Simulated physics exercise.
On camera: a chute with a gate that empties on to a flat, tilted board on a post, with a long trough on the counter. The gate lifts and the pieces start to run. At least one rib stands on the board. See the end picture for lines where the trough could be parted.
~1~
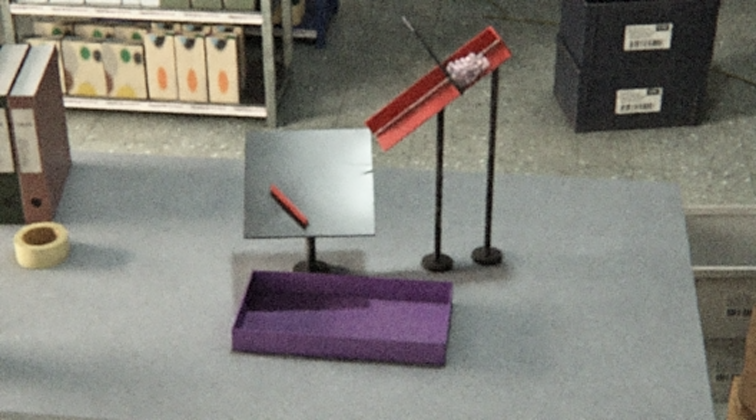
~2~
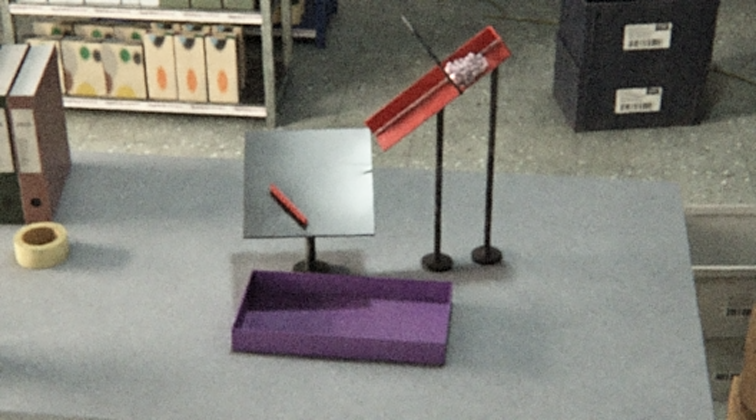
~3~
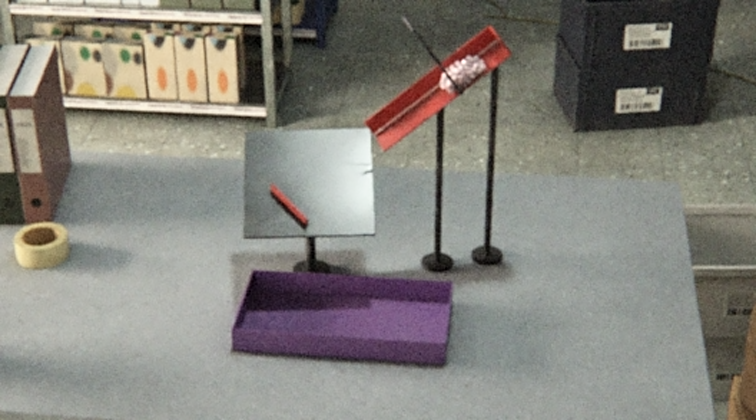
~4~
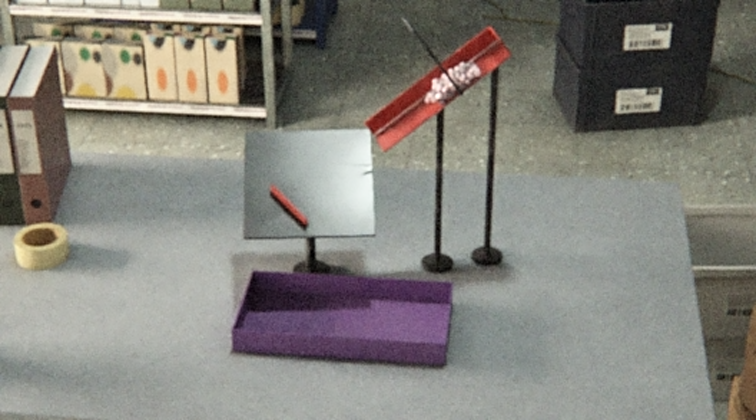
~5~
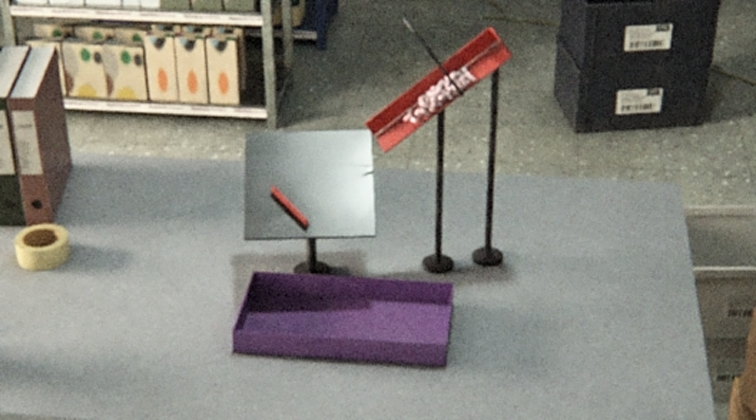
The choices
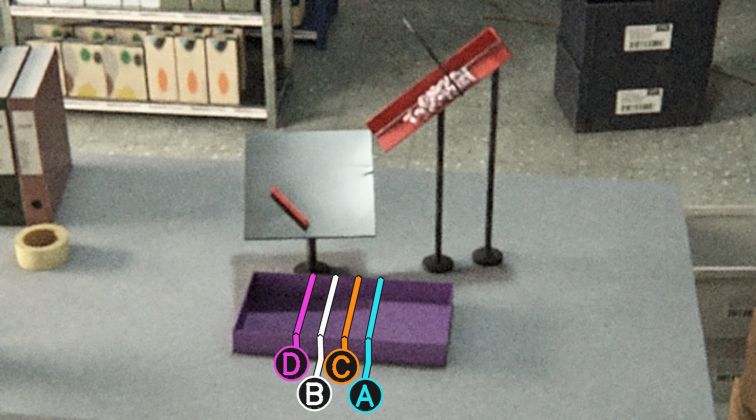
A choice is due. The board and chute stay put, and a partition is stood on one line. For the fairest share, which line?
It is B.
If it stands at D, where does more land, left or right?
The right side.
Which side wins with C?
More lands on the left.
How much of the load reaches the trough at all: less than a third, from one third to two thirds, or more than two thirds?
About that: More than two thirds.
On the marked copy, line A crosses the front rim at (368, 339); line B crosses the front rim at (320, 336); line C crosses the front rim at (344, 338); line D crosses the front rim at (296, 335).
With A, of what is caught, most on the left of the divider, a small part on the right.
With B, of what is caught, about half on the left of the divider, about half on the right.
With C, of what is caught, nearly all on the left of the divider, a small part on the right.
With D, of what is caught, a small part on the left of the divider, most on the right.
